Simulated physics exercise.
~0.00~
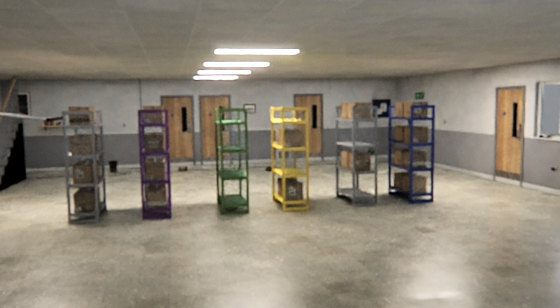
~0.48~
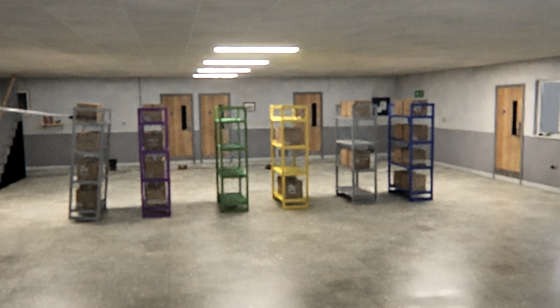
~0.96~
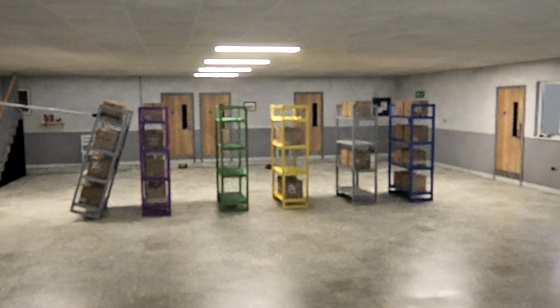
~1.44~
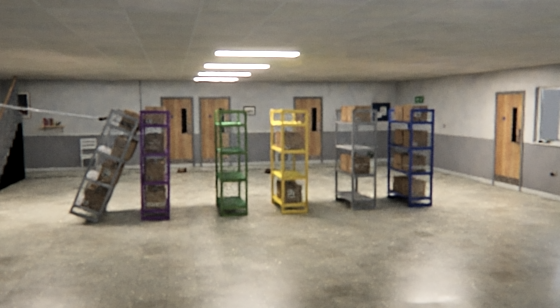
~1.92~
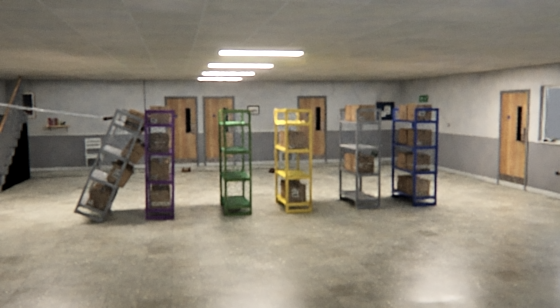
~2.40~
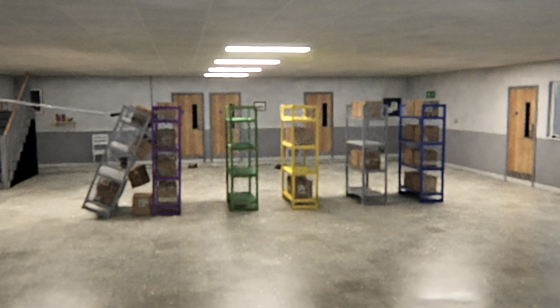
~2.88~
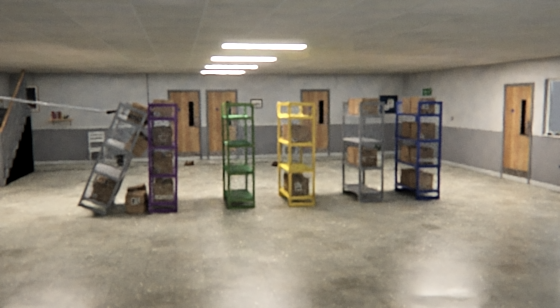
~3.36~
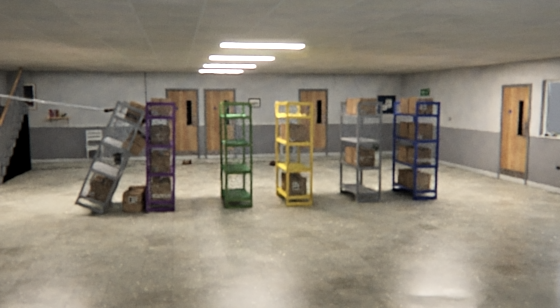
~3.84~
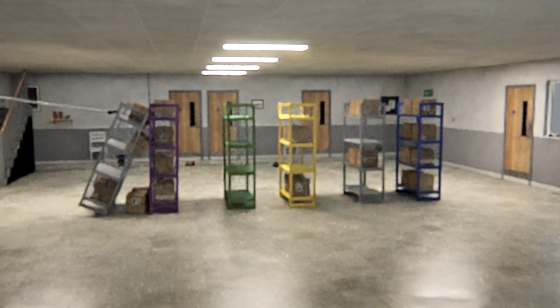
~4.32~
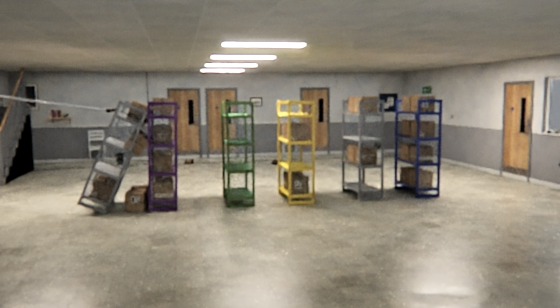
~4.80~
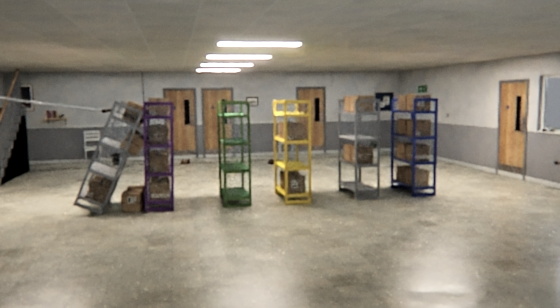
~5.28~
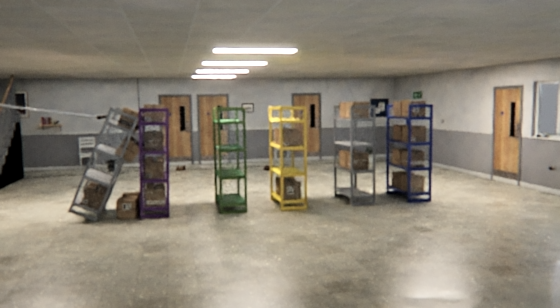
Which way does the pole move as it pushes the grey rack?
The pole moves to the right, as the viewer sees it.
